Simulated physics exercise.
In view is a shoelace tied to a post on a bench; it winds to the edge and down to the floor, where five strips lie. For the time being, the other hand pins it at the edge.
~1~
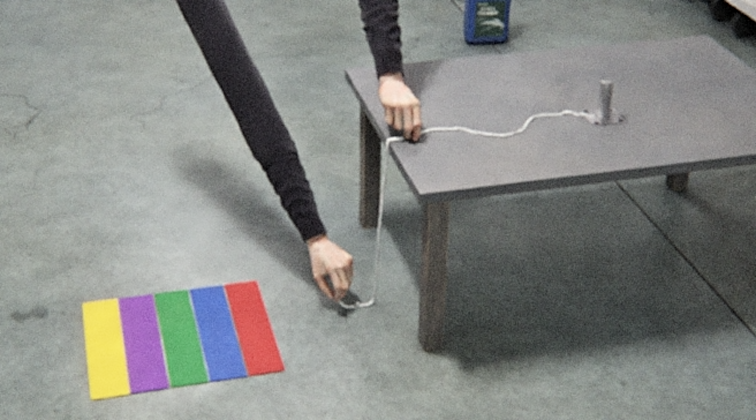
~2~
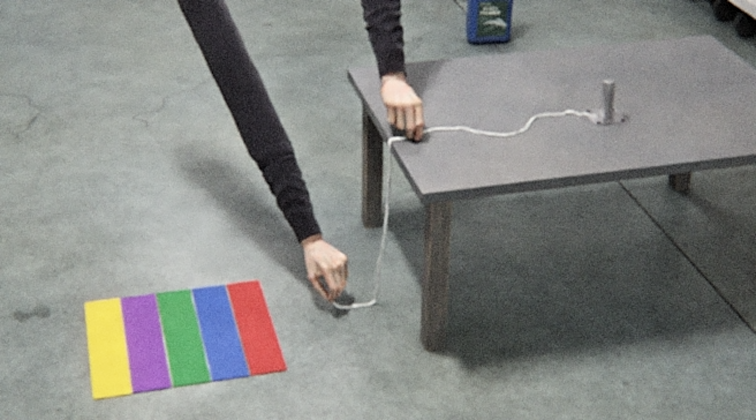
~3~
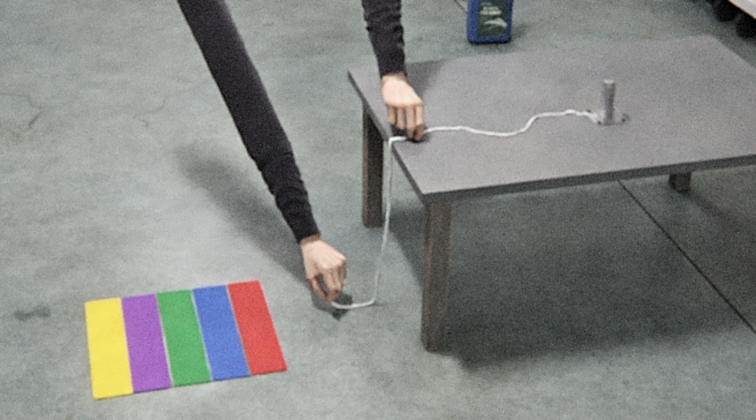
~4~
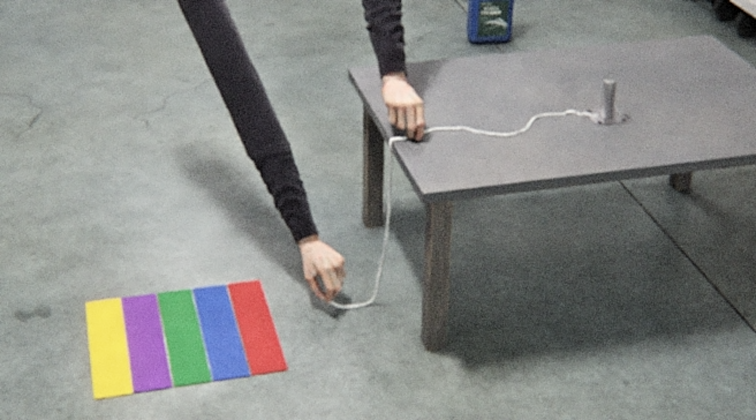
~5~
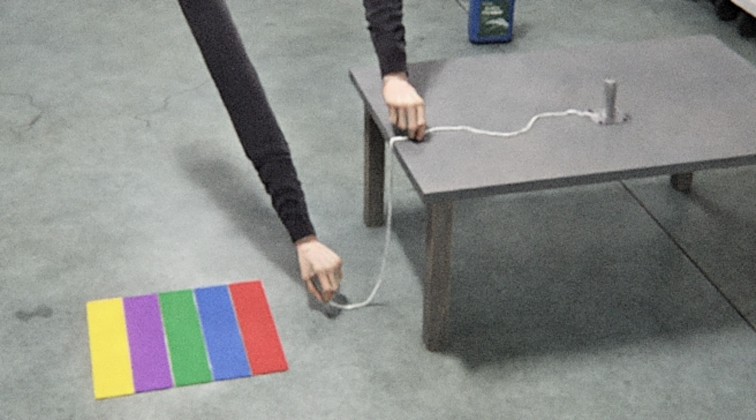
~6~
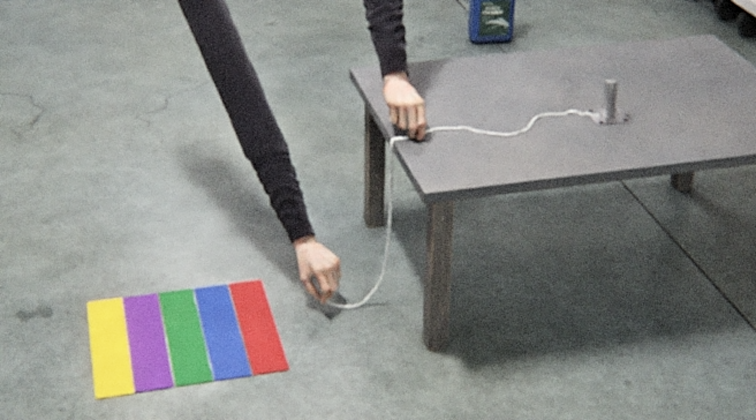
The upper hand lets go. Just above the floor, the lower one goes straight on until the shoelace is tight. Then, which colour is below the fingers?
The green one is below them.
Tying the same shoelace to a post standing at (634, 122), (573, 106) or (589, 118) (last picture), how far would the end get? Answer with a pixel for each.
Going through them in sequence: (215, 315), (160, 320) and finally (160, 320).
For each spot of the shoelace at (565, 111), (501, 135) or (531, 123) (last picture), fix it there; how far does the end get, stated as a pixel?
First try around (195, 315), second around (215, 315), third around (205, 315).
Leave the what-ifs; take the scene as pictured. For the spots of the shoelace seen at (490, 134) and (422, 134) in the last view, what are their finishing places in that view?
They finish at (464, 132) and (391, 145) respectively.
Soon after, end near (243, 310); over red.
Then, end near (205, 315); over blue.
At full stretch, end near (184, 318); over green. It gets as far as the green strip.
